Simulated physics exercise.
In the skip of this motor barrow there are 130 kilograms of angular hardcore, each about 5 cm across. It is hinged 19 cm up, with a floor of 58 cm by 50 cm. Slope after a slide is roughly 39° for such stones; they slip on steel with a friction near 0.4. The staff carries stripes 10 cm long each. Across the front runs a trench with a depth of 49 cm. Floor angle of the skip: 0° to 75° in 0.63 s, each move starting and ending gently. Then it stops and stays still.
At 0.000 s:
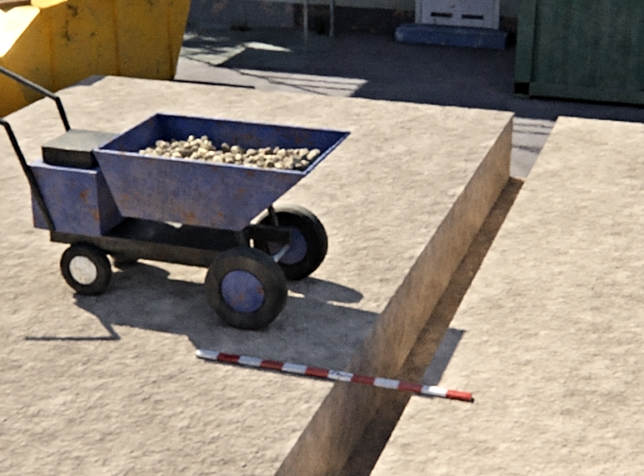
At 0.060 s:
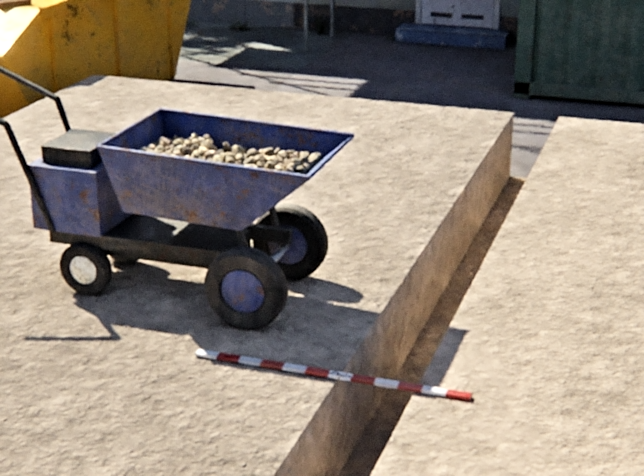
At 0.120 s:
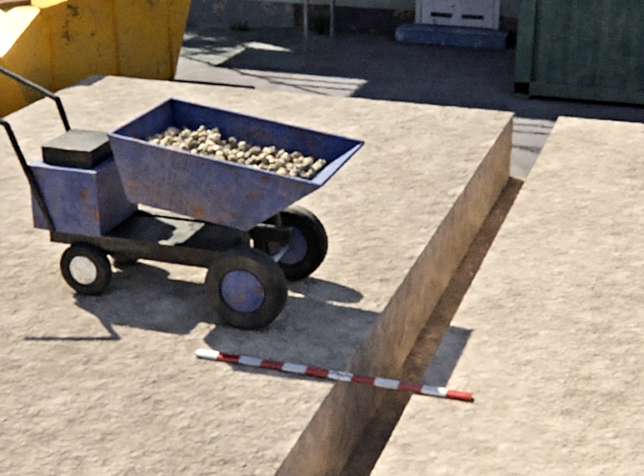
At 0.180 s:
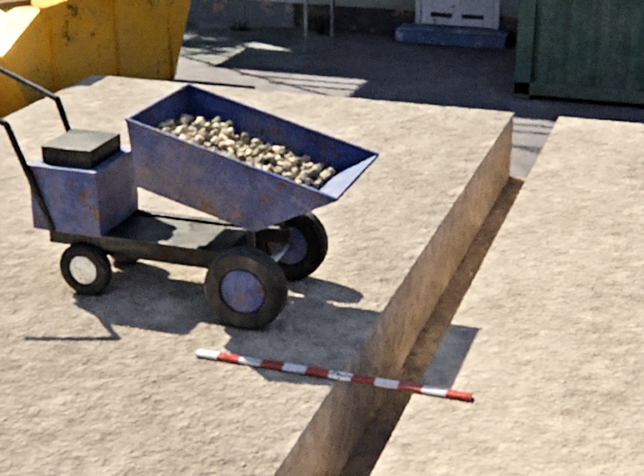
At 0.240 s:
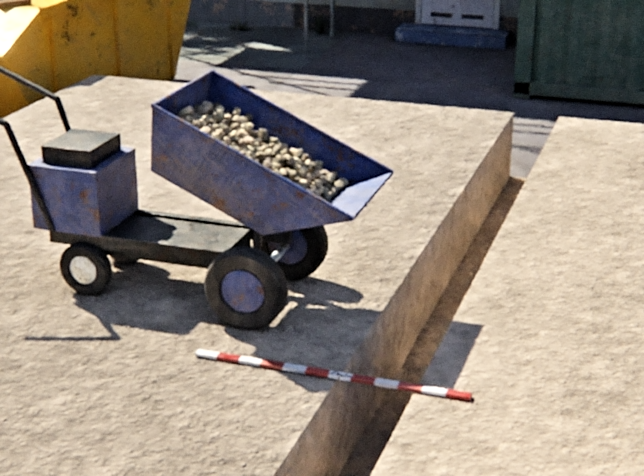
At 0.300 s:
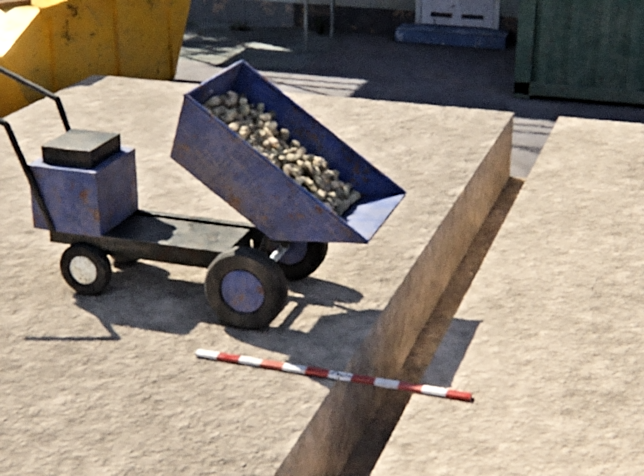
To begin with, a blue skip loaded with pale stones sits level on a small wheeled cart beside a trench, with a red-and-white striped staff lying across the gap. The skip's rear then rises steadily, tilting it steeply down to the right, while the cart stays still.
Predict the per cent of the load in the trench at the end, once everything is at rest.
Near 69 per cent.
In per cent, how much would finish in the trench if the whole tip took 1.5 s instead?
Then roughly 90 percent.
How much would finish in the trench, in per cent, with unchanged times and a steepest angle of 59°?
Roughly 45 per cent would end in the trench.
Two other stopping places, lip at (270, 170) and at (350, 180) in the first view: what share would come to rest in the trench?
I'd expect close to 90 per cent at the first and 5 per cent at the second.
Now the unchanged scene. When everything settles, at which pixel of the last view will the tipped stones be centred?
(430, 395).
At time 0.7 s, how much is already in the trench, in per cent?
About 25%.
After 0.5 s the floor is at 63°; 100 % in the skip; the foremost stones are at (372, 267).
After 0.7 s the floor is at 75°; 69 % in the skip, 26 % in the trench, 4 % past the trench; the foremost stones are at (461, 325).
After 1.1 s the floor is at 75°; 3 % in the skip, 65 % in the trench, 32 % past the trench; the foremost stones are past the picture's edge.
After 3.0 s the floor is at 75°; 0 % in the skip, 69 % in the trench, 31 % past the trench; the foremost stones are past the picture's edge.
